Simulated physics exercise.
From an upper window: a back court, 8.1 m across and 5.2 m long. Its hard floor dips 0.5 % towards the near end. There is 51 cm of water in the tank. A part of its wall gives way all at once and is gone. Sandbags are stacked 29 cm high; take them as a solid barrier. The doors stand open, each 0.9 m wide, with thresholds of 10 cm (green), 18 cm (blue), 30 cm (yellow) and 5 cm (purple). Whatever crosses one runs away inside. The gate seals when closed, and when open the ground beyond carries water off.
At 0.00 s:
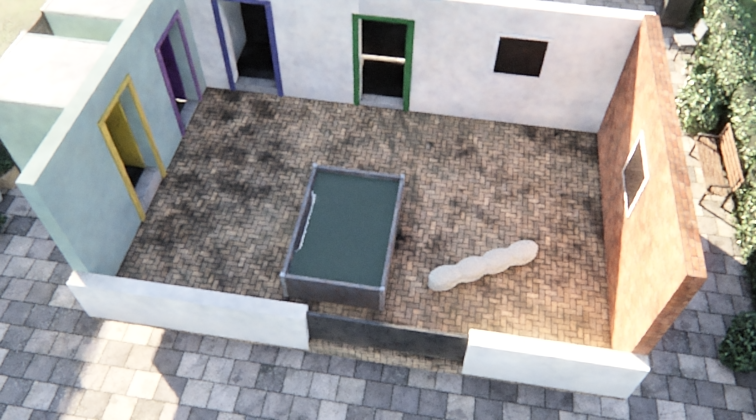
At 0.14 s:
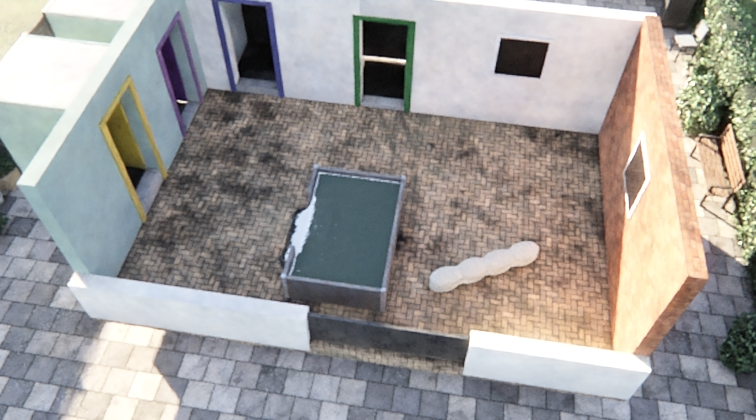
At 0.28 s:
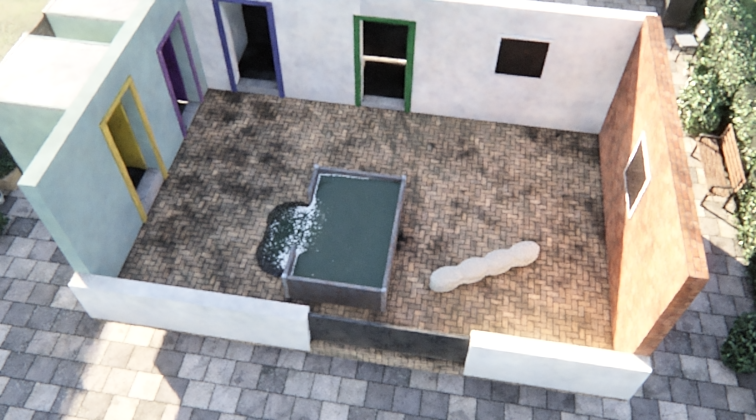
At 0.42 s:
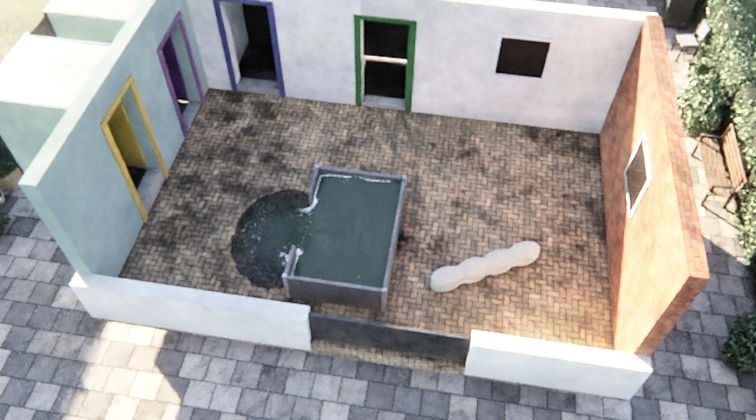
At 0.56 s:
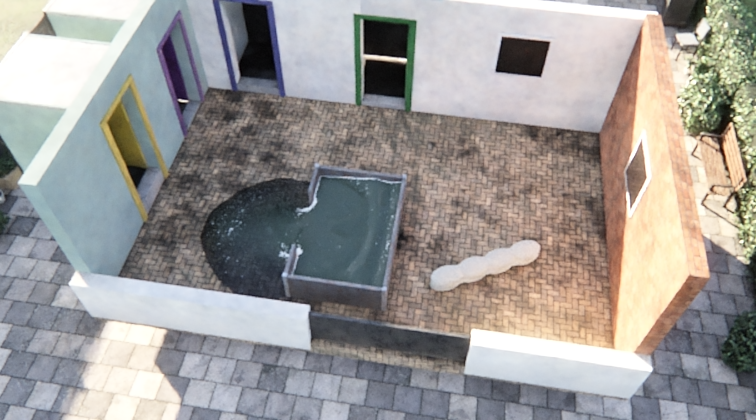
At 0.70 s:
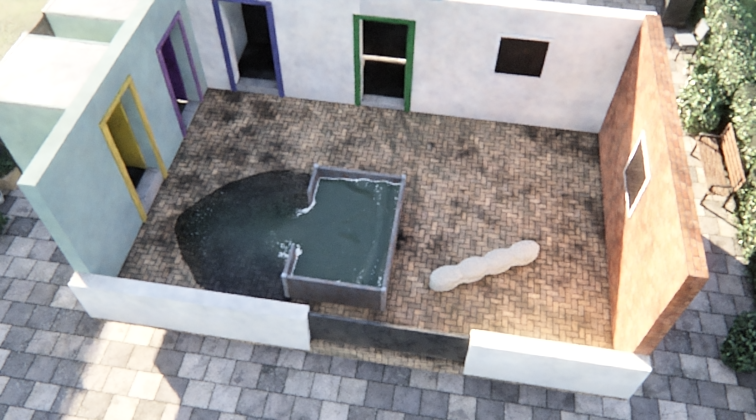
In a walled court, water bursts from a tank's left side and spreads leftward.
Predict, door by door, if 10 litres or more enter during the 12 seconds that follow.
The water let in: At the green door it stays under the limit; at the blue door it does not reach the limit; at the yellow door it keeps below the limit; at the purple door it exceeds the limit.
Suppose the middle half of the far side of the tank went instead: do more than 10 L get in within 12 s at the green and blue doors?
Against that limit: Green past it, blue under.
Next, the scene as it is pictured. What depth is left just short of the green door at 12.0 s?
Roughly 3.0 cm deep.
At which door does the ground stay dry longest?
Last comes the green one.
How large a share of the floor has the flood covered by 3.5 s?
About 30 per cent.
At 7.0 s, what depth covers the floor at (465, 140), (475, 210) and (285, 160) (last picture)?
In that order: 2, 0 and 2 cm.
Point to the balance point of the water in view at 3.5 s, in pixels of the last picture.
At about (254, 222).
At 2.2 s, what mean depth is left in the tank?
Some 26 cm.
After 1.4 s water covers 20 % of the floor and is deepest (26 cm) near (295, 240); green door not reached, blue door not reached, yellow door 23 cm at the sill, 0 L in, purple door not reached.
After 2.2 s water covers 25 % of the floor and is deepest (32 cm) near (108, 299); green door not reached, blue door not reached, yellow door 21 cm at the sill, 0 L in, purple door 8 cm at the sill, 0 L in.
After 3.5 s water covers 30 % of the floor and is deepest (19 cm) near (204, 254); green door not reached, blue door 12 cm at the sill, 0 L in, yellow door 16 cm at the sill, 0 L in, purple door 7 cm at the sill, 8 L in.
After 7.0 s water covers 65 % of the floor and is deepest (11 cm) near (210, 123); green door 4 cm at the sill, 0 L in, blue door 10 cm at the sill, 0 L in, yellow door 10 cm at the sill, 0 L in, purple door 9 cm at the sill, 41 L in.
After 12.0 s water covers 95 % of the floor and is deepest (8 cm) near (603, 292); green door 3 cm at the sill, 0 L in, blue door 6 cm at the sill, 0 L in, yellow door 6 cm at the sill, 0 L in, purple door 6 cm at the sill, 76 L in.
